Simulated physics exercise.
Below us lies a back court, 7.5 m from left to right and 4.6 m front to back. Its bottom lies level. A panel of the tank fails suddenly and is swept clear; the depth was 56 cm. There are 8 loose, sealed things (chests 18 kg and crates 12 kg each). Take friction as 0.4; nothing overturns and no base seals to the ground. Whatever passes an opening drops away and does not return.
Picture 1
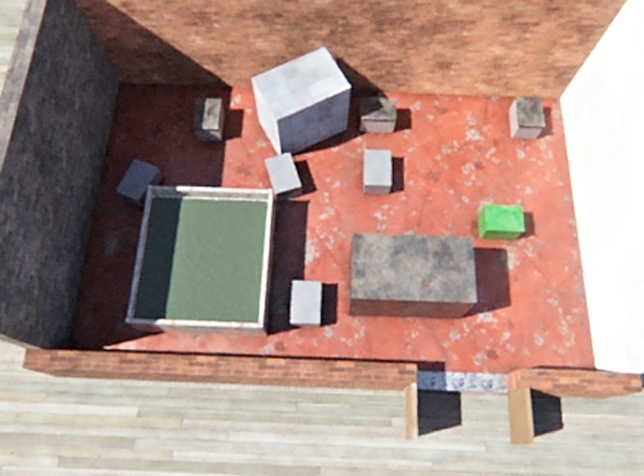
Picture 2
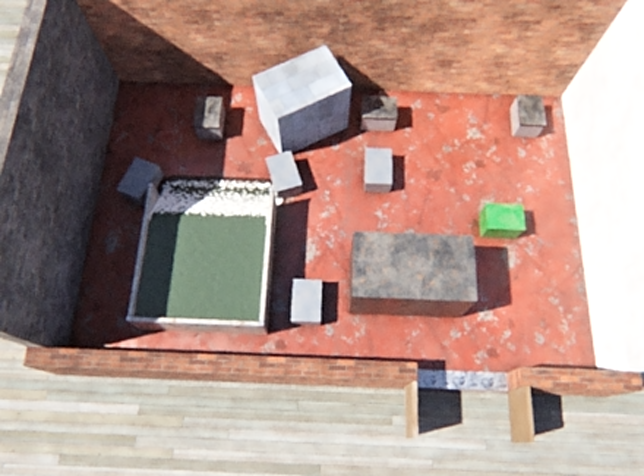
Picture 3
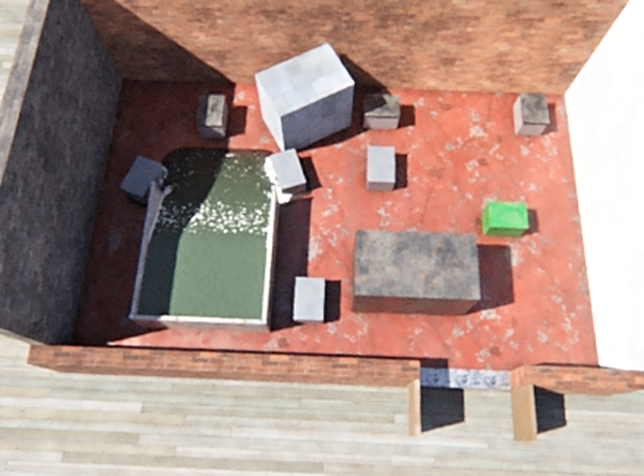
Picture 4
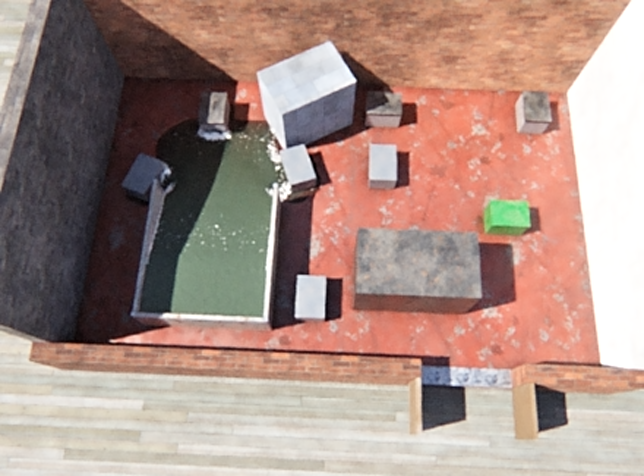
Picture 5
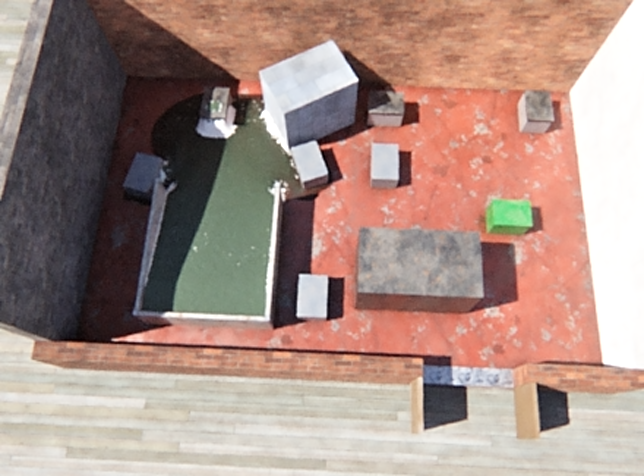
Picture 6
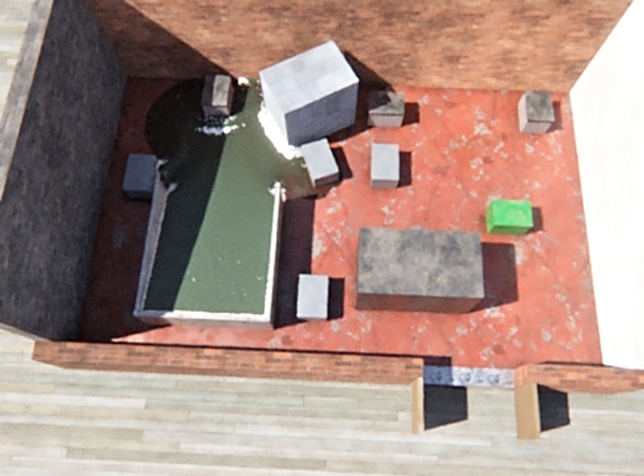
A walled courtyard with dark green water bursting from the far side of a tank, spreading around blocks and nudging the nearest ones.
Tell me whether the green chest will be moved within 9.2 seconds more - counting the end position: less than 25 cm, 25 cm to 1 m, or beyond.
Green chest barely shifts.
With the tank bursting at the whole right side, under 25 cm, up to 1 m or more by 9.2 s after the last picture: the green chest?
In that case the green chest ends far away.
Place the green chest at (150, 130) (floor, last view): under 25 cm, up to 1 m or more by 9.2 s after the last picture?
It gets carried off.
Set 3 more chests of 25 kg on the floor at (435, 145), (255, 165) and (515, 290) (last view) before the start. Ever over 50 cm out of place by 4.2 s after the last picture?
In turn: Less, past it, less.
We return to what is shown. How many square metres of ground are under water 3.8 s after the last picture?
Some 23 m2.
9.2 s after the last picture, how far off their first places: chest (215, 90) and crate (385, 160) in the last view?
In turn: 300 cm, 30 cm.
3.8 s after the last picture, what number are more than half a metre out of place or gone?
By then 4.
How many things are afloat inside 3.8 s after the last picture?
I count 2.
Then, 1.2 s after the last picture the green chest is near (513, 213), 0.0 m from its start, aground; 0 of 8 are out; 1 afloat.
Then, 3.8 s after the last picture the green chest is near (513, 213), 0.0 m from its start, aground; 0 of 8 are out; 2 afloat.
Then, 6.2 s after the last picture the green chest is near (513, 213), 0.0 m from its start, aground; 0 of 8 are out; 2 afloat.
Then, 9.2 s after the last picture the green chest is near (513, 213), 0.0 m from its start, aground; 0 of 8 are out; 2 afloat.
